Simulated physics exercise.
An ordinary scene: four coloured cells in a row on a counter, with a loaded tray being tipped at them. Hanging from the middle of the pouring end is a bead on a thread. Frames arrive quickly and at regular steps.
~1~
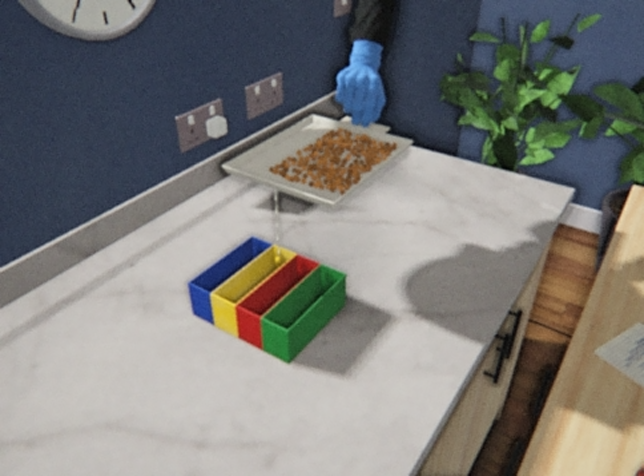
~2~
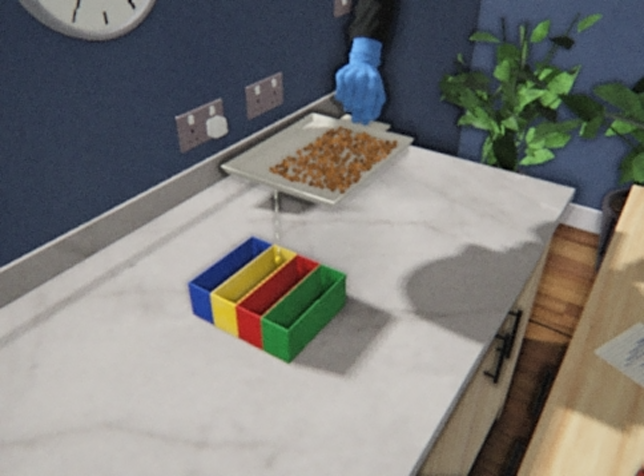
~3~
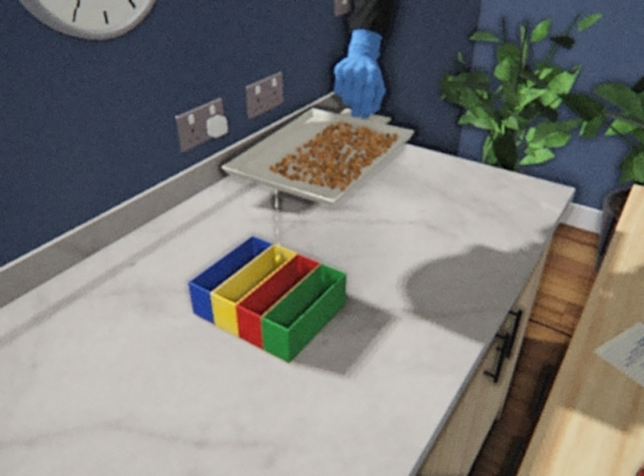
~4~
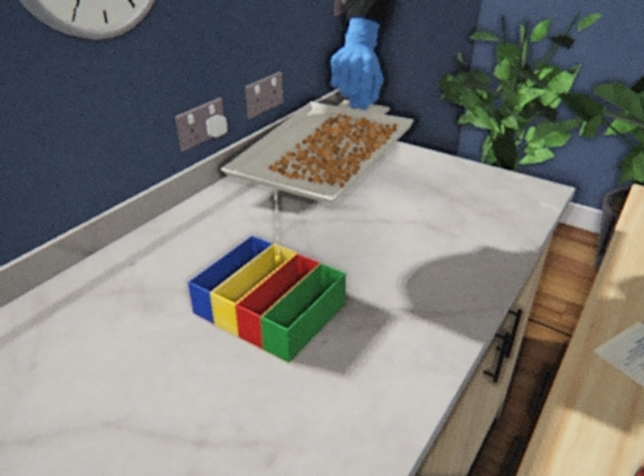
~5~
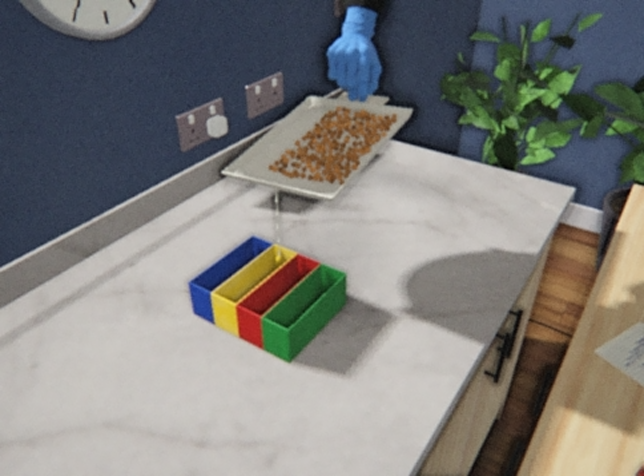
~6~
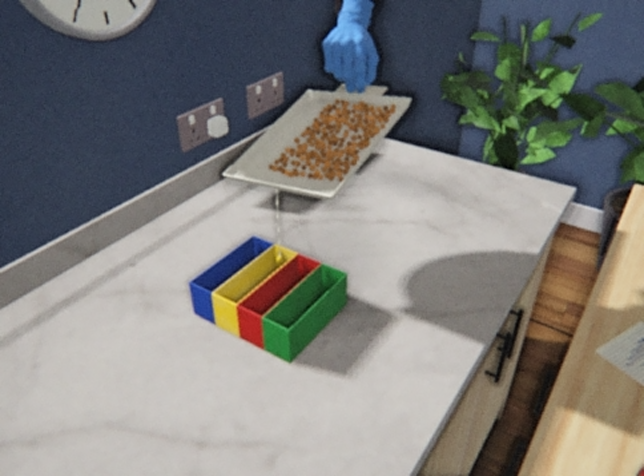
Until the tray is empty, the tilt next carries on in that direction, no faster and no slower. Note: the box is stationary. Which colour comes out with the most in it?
Fullest: The blue cell.
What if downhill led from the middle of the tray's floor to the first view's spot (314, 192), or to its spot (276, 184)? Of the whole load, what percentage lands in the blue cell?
Case one 0 %; case two 20 %.
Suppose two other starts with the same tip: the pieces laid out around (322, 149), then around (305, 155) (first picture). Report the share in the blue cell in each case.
50 per cent for the first try, 40 per cent for the second.
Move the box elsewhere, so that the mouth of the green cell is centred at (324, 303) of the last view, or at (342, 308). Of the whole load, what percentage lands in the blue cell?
20 %, then 10 %.
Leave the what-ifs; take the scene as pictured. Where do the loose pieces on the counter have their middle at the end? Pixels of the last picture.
Near (206, 274).
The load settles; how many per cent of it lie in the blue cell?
It comes to roughly 50 percent of the load.
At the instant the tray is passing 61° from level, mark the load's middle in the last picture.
Centre estimate: (252, 176).
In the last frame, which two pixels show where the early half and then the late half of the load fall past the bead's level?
Near (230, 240) and later near (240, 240).
Shortly afterwards, tray tipped steeply; the bulk on the tray; only a few in the blue cell; near a quarter falling or outside the box.
Next, tray tipped right over; a little on the tray; near a third in the blue cell; a little in the yellow cell; only a few in the red cell; near half falling or outside the box.
Some moments later, tray tipped past a quarter turn; near half in the blue cell; a little in the yellow cell; only a few in the red cell; near a third falling or outside the box.
In the end, tray tipped past a quarter turn; near half in the blue cell; a little in the yellow cell; only a few in the red cell; none at all in the green cell; near a third outside the box.
